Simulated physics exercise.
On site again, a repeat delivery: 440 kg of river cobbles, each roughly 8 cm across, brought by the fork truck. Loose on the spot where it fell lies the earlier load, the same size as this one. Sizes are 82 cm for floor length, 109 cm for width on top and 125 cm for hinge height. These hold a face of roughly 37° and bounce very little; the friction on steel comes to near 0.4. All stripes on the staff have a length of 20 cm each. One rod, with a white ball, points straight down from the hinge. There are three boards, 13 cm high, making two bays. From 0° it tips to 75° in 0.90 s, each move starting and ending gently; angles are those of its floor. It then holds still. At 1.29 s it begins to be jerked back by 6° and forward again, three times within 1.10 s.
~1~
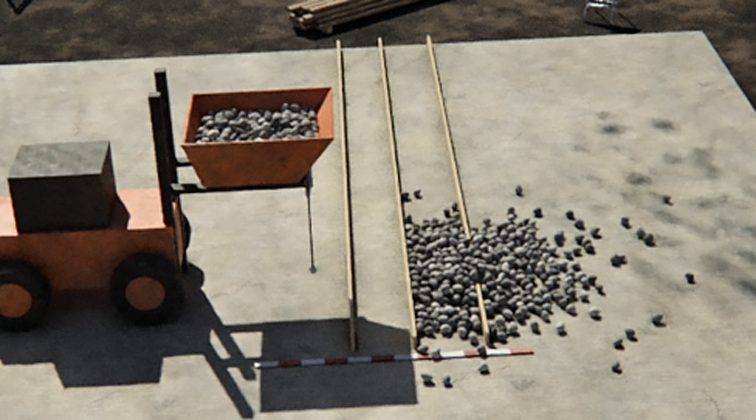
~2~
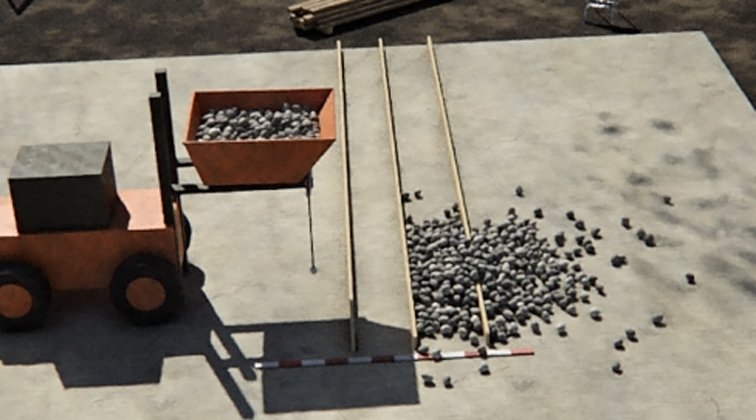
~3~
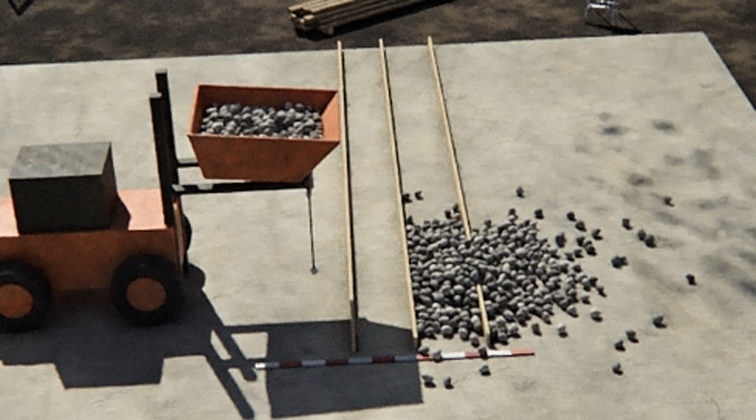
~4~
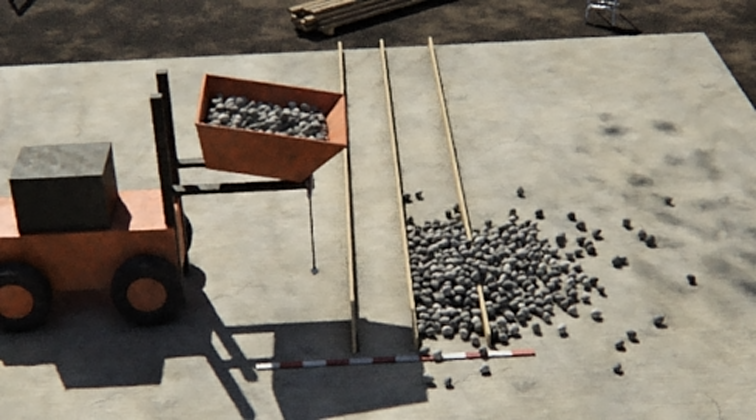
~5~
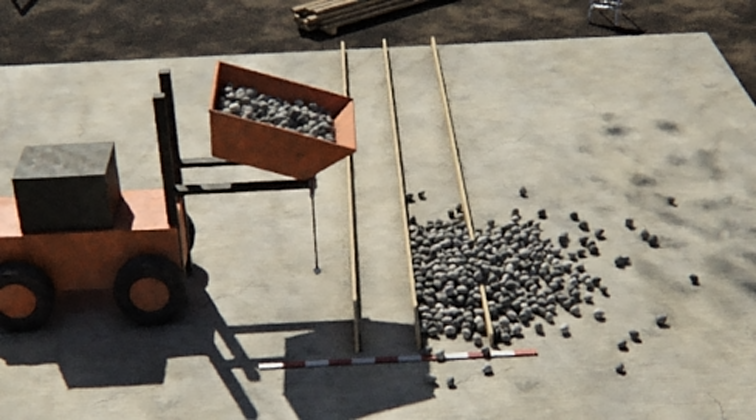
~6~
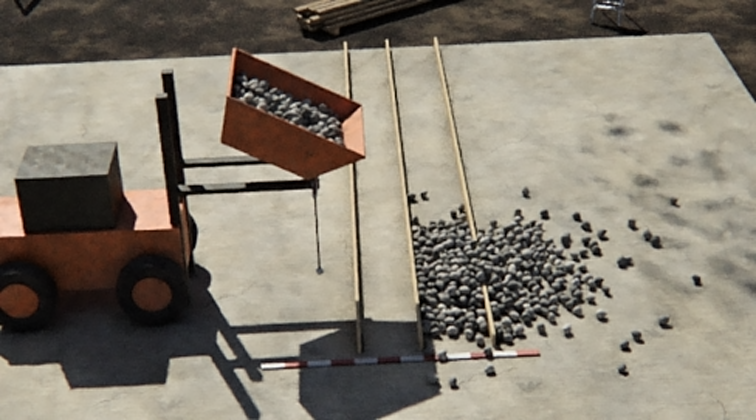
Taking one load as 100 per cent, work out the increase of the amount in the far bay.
The amount rises by roughly 49 per cent.
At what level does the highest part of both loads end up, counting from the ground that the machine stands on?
The top ends about 38 cm above the ground.
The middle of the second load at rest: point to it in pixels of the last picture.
(444, 266).
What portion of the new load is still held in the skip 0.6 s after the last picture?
About 90 per cent.
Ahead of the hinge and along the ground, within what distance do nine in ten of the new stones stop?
Around 180 cm.
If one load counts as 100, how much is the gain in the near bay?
That comes to about 25 % of a load.
Then, 0.3 s after the last picture the floor is at 64°; in per cent of one load, 100 in the skip, 57 in the far bay, 43 past the last board; the foremost stones are at (652, 251).
Then, 0.6 s after the last picture the floor is at 75°; in per cent of one load, 88 in the skip, 10 in the near bay, 59 in the far bay, 43 past the last board; the foremost stones are at (652, 251).
Then, 2.5 s after the last picture the floor is at 75°; in per cent of one load, 0 in the skip, 21 in the near bay, 108 in the far bay, 71 past the last board; the foremost stones are at (673, 256).
Then, 5.1 s after the last picture the floor is at 75°; in per cent of one load, 0 in the skip, 23 in the near bay, 107 in the far bay, 71 past the last board; the foremost stones are at (673, 256). Net gain in the far bay, 49.
